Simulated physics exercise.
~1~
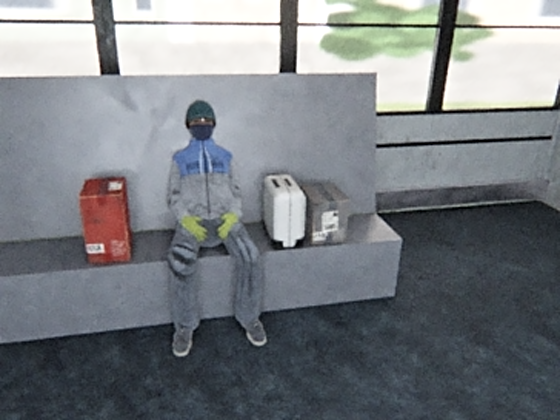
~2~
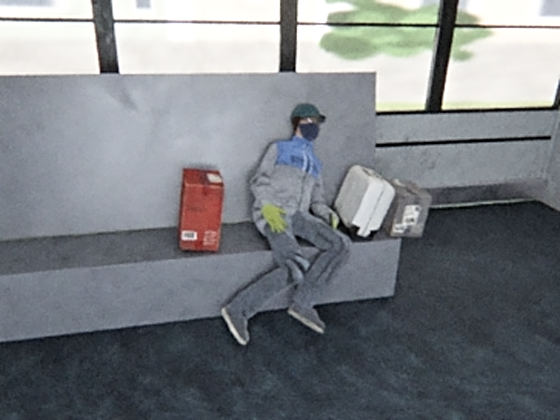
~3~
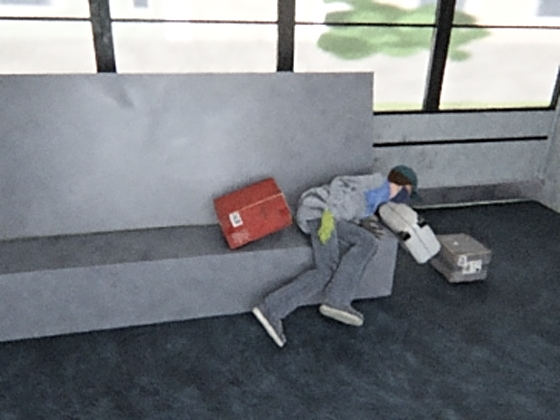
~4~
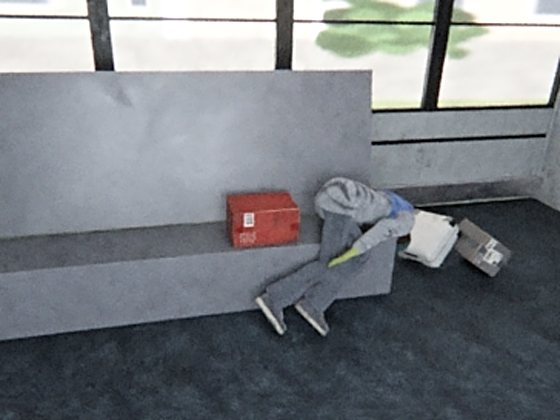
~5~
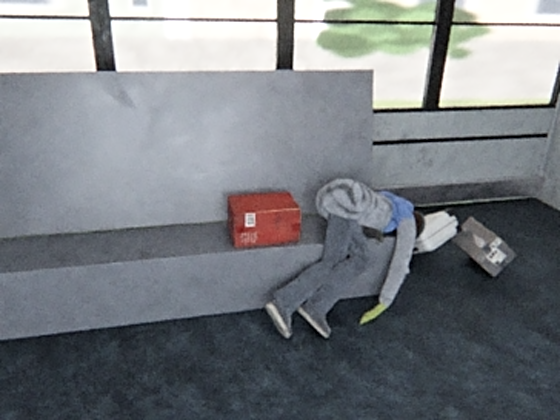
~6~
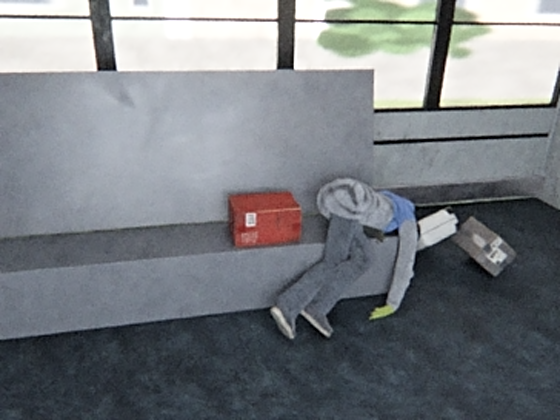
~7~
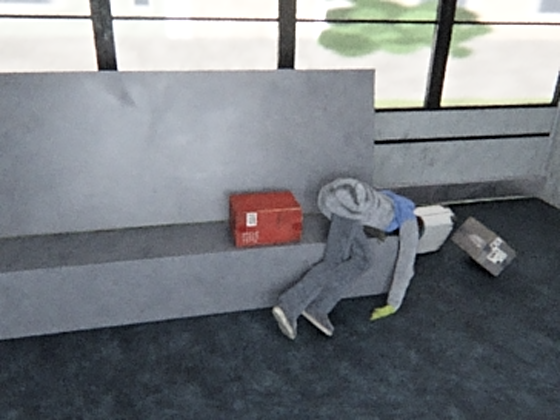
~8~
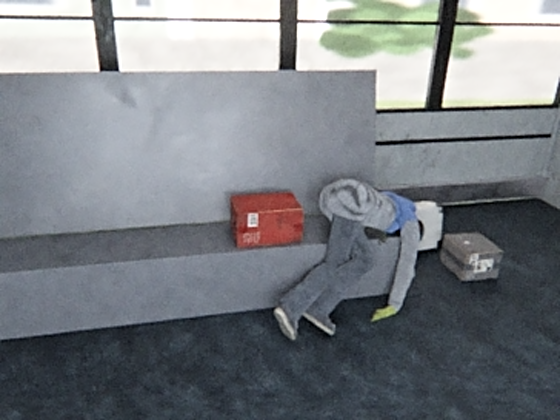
In a metro car, a masked passenger slid right along a grey bench and slumped over its end, as a white case and a grey box tumbled to the floor and a red box tipped over, staying on the seat beside their hips.
